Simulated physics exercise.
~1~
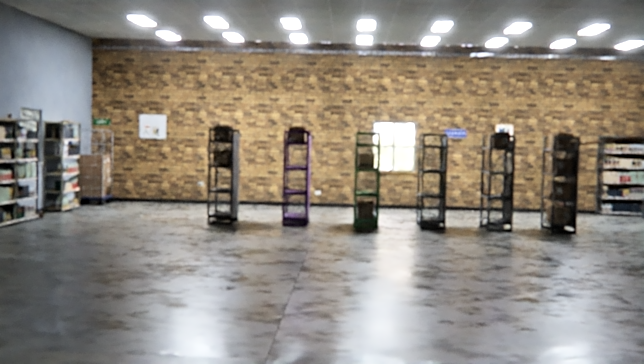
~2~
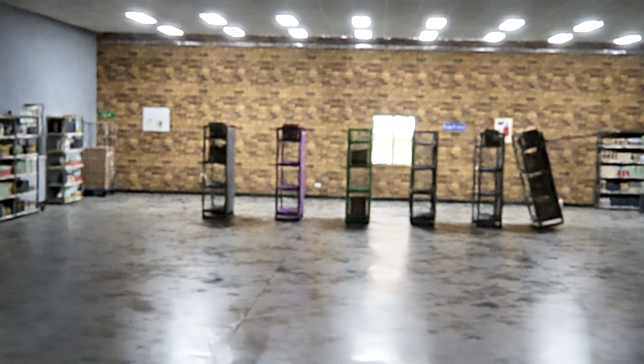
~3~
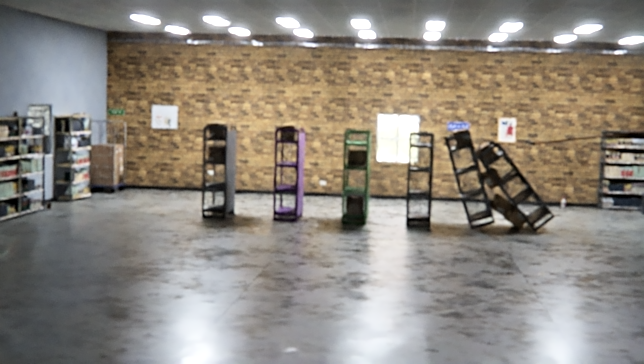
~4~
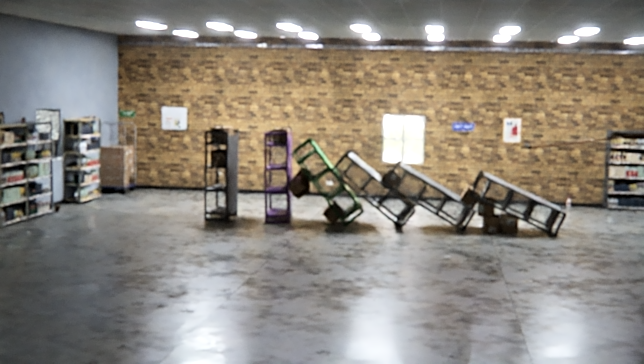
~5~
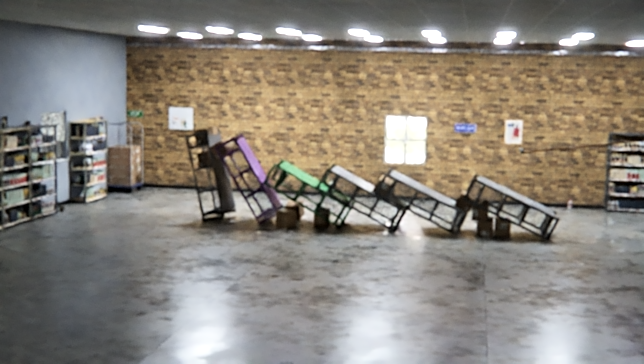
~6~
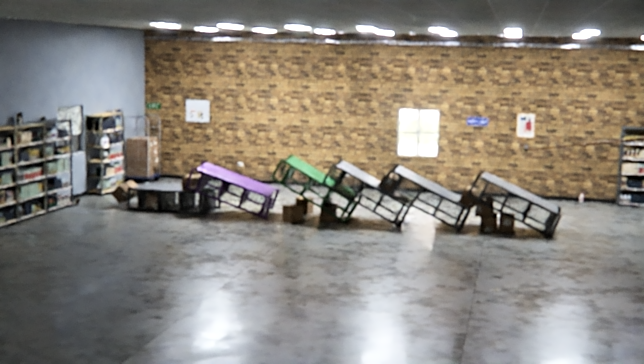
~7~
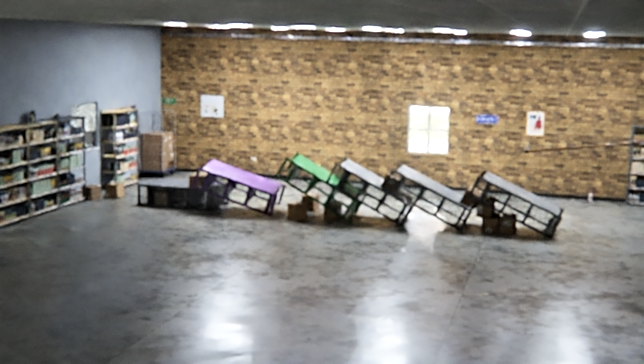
Six tall shelving racks standing in a row toppled one after another from right to left, the green one falling before the purple, and ended up leaning in a slanted line with the last rack flat on the floor and boxes spilled beneath them.
